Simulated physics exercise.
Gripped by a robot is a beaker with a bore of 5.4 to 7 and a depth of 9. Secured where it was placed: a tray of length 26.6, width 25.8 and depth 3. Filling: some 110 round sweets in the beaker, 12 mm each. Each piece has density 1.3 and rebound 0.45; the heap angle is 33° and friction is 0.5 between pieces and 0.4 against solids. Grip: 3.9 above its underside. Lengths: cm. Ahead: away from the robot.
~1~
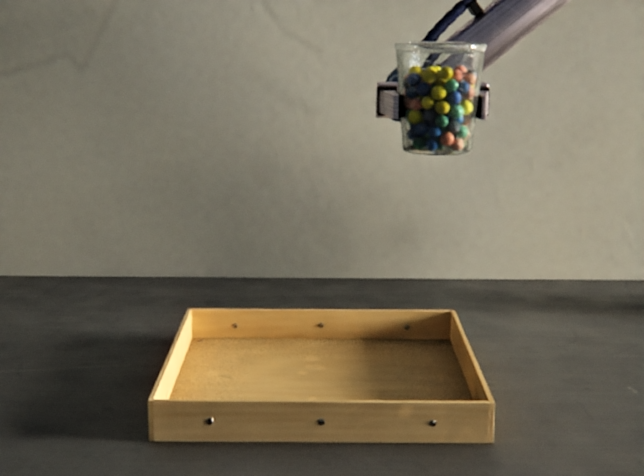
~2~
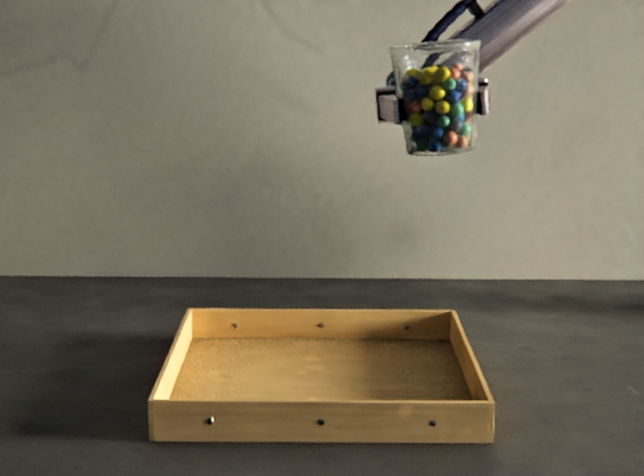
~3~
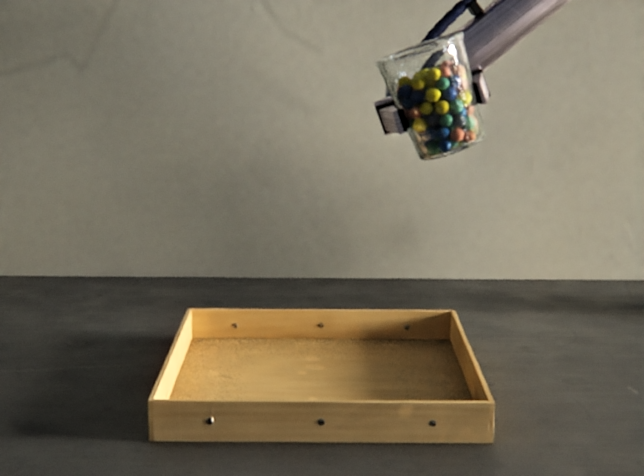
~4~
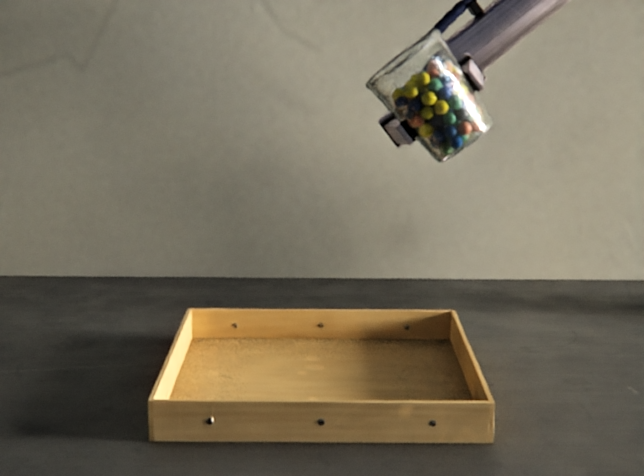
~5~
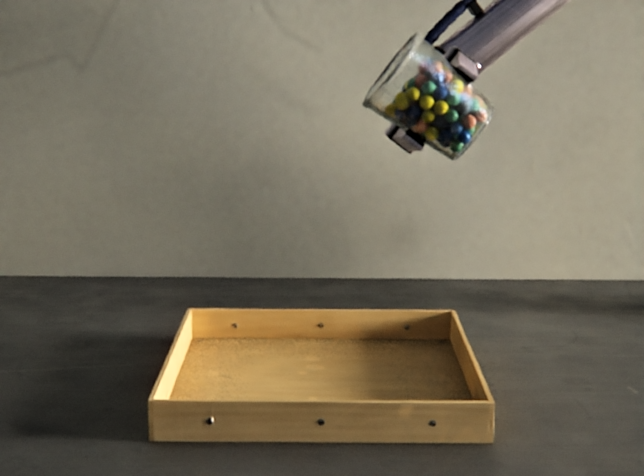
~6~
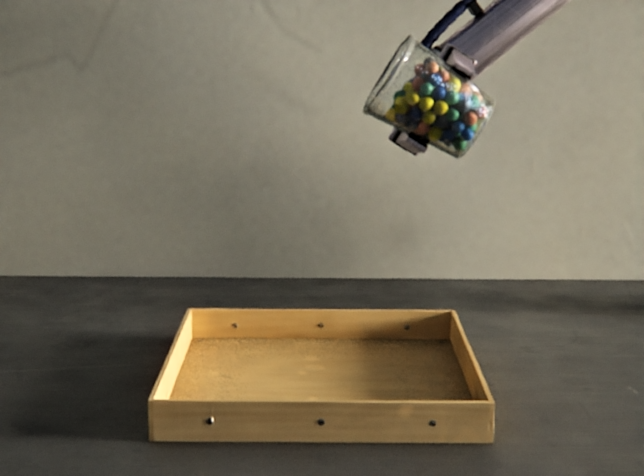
Clear cup of colourful round sweets, gripped by a robot arm, tilting steadily to the left above an empty wooden tray.
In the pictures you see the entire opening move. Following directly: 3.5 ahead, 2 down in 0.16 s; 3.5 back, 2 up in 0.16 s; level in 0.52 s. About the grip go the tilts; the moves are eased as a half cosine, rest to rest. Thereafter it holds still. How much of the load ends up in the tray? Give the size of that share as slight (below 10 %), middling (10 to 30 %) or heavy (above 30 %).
Slight.
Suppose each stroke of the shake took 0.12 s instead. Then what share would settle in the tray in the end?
5 %.
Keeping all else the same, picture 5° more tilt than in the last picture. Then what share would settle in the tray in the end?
It would come to roughly 5 per cent.
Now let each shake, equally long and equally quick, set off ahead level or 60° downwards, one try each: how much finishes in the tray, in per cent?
Result: Approx. 5 % and 0 %, one try each.
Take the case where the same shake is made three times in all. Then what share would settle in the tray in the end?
5 %.
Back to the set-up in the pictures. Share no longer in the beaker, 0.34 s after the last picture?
Near 0 in a hundred parts have gone so far.
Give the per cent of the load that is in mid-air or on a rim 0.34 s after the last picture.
I'd put it near 1 per cent.
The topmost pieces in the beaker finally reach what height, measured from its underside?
Around 8.5 cm above the underside.
Then, 0.34 s later, tilted 59° forward, highest piece 28 above the table; 113 in the beaker, 1 in flight or on a rim.
Then, 0.67 s later, tilted 14° forward, highest piece 29 above the table; 113 in the beaker, 1 in the tray.
Then, 1.04 s later, level, highest piece 30 above the table; 113 in the beaker, 1 in the tray.
Then, 2.09 s later, level, highest piece 30 above the table; 113 in the beaker, 1 in the tray.
At rest, 113 in the beaker, 1 in the tray. That is 1 % in the tray.
